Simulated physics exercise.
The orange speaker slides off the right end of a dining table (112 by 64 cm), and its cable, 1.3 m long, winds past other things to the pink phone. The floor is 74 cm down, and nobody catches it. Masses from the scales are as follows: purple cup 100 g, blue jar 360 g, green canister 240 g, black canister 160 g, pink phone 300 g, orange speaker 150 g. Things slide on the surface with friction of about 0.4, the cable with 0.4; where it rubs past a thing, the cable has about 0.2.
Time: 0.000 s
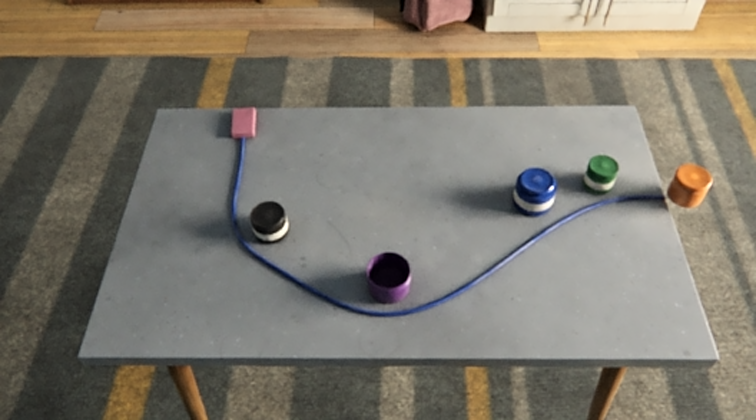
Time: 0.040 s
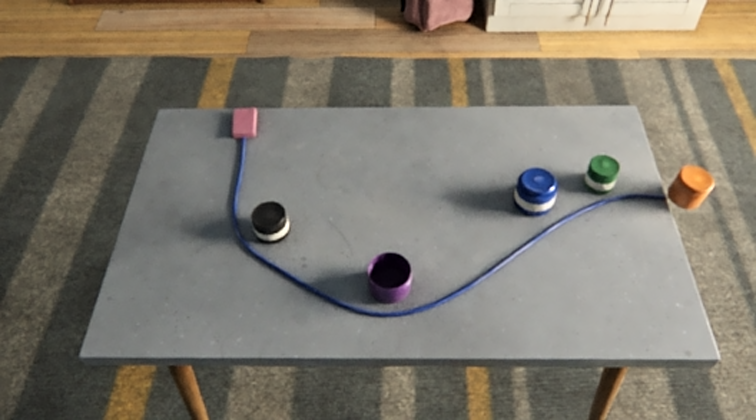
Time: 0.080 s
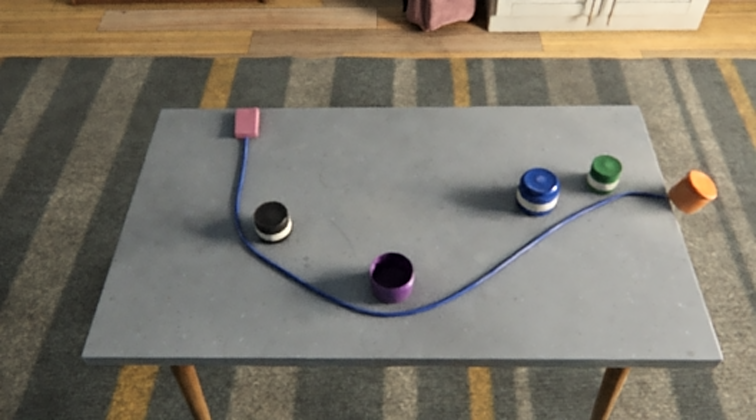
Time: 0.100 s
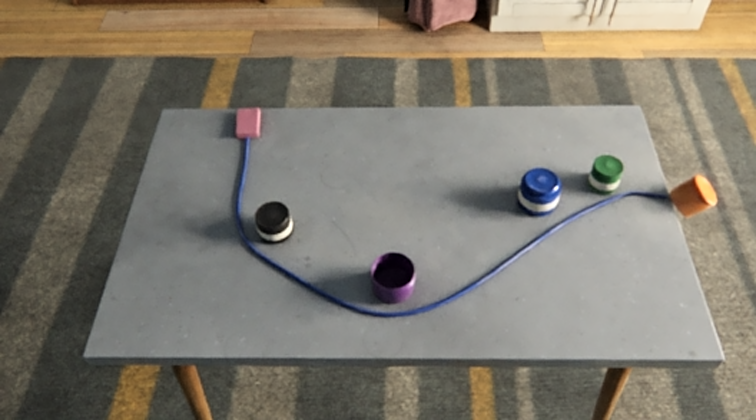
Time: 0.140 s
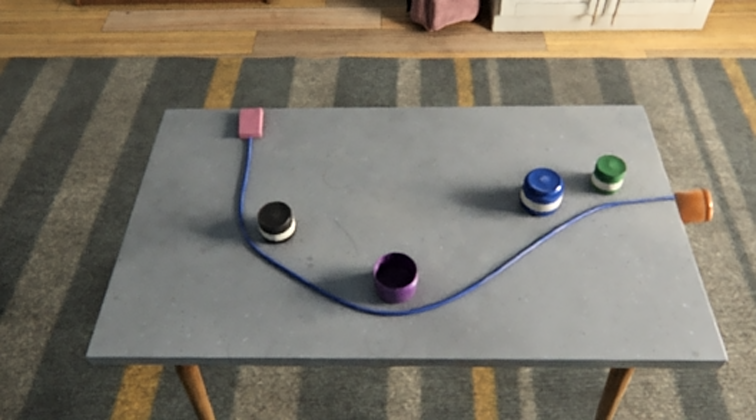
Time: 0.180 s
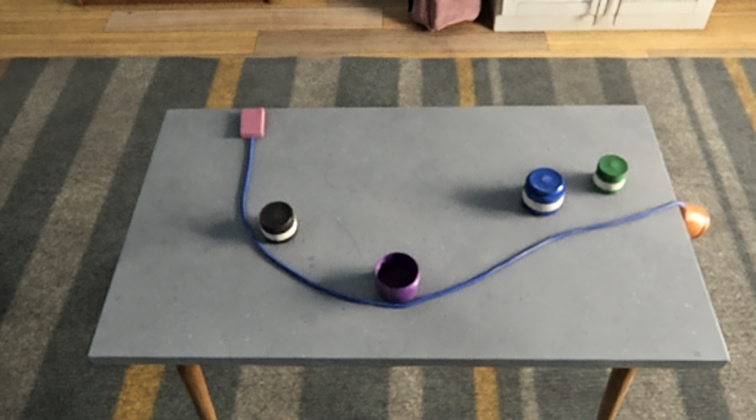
Orange cylinder tilting and slipping over the right edge of a grey table, drawing its blue cable straighter behind the purple cup.
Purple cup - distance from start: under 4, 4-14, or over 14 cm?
Moved a fair bit.
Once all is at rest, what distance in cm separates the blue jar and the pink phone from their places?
Final places, approx.: Blue jar 0 cm off, pink phone 0 cm off.
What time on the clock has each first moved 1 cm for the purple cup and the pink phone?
About: Purple cup 0.24 s, pink phone never.
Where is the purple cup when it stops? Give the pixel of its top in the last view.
The top ends up close to (406, 224) in the last picture.
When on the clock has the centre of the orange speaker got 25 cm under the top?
Never.
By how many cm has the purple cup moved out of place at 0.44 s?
I'd put the purple cup at some 10 cm.
After 0.4 s, the cable's tail end at (253, 139); purple cup 9 cm off its start, orange speaker over the edge, black canister 2 cm off its start.
After 0.7 s, the cable's tail end at (253, 139); purple cup 11 cm off its start, orange speaker over the edge, black canister 3 cm off its start.
After 0.9 s, the cable's tail end at (253, 139); purple cup 11 cm off its start at (406, 224), orange speaker over the edge, black canister 3 cm off its start at (287, 208).
After 1.2 s, the cable's tail end at (253, 139); purple cup 11 cm off its start, orange speaker over the edge, black canister 3 cm off its start.
After 2.4 s, the cable's tail end at (253, 139); purple cup 11 cm off its start at (406, 224), orange speaker over the edge, black canister 3 cm off its start at (287, 208).
